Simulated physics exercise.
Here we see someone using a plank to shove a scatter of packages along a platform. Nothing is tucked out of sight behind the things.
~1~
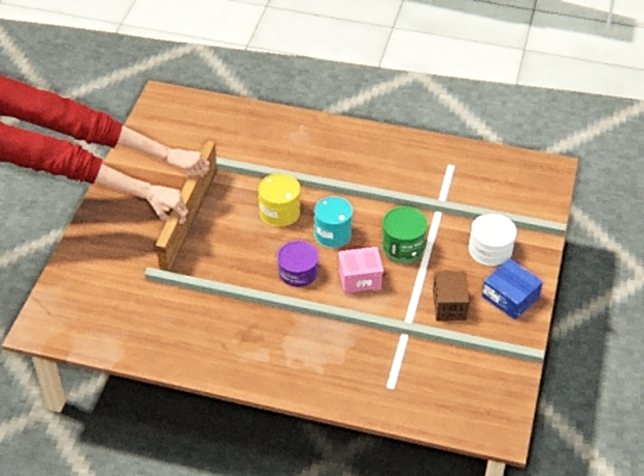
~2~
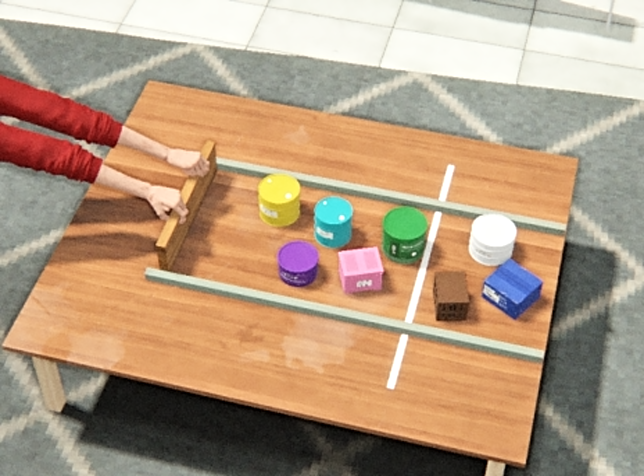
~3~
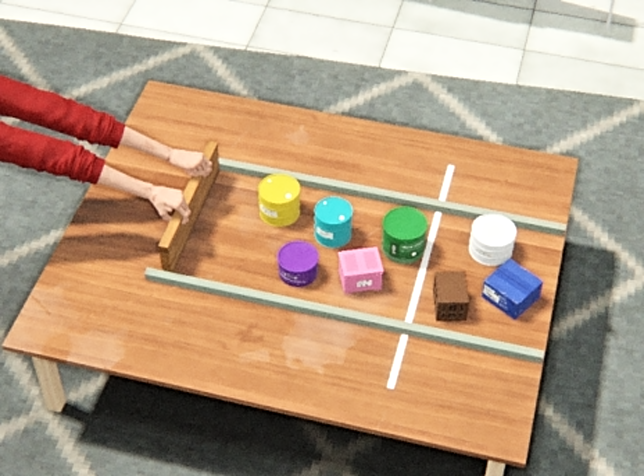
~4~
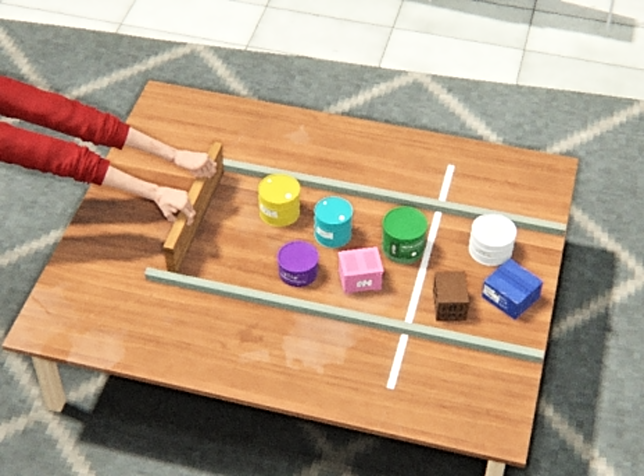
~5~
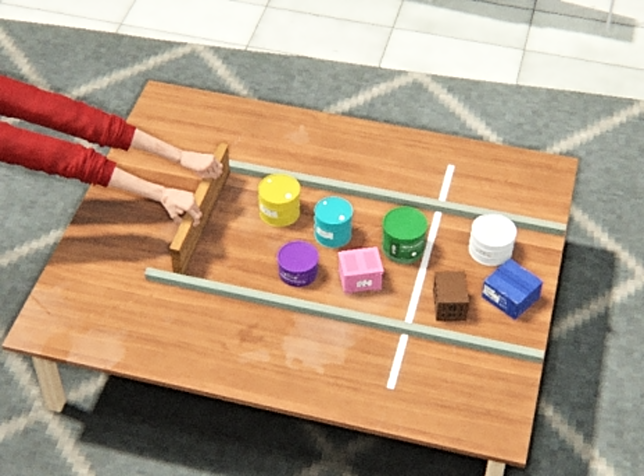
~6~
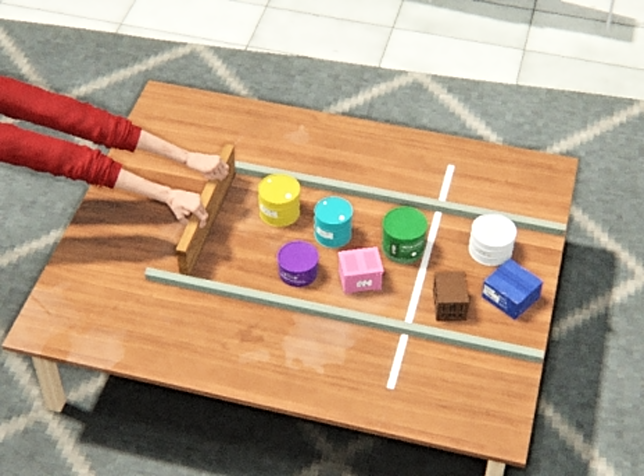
Two red-sleeved arms reach in from the left over a wooden table, seen from above at an angle, on a grey patterned rug beside pale tiles. Between two pale green strips sit yellow, turquoise, purple and green tubs and a pink box, with a white tub, brown box and blue package at right near a white line. The hands slide a wooden plank slightly rightward, while the packages and camera stay still.
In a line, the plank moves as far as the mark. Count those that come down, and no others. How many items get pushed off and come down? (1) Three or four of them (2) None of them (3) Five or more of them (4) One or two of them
2, none of them.
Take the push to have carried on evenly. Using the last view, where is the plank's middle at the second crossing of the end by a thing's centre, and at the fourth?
I'd put the first at about (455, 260) and the next at about (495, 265).
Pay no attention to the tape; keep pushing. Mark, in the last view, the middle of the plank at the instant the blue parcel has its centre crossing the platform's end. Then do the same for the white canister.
I reckon its middle sits around (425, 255) and then around (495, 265).
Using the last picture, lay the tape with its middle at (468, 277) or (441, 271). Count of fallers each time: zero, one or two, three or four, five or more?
Result, first to last: 1 or 2, one or two.
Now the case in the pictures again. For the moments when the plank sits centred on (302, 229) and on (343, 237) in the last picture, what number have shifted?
Note: First position 3; second position 5.
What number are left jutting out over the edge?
Looks like 1 of them.
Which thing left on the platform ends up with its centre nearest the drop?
The blue parcel ends up foremost.
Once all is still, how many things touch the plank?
Count: 3.
Soon after, none off yet; blue parcel at rest near (512, 289); white canister at rest near (492, 240); brown crate at rest near (451, 296).
In the end, the number that fall off is zero.
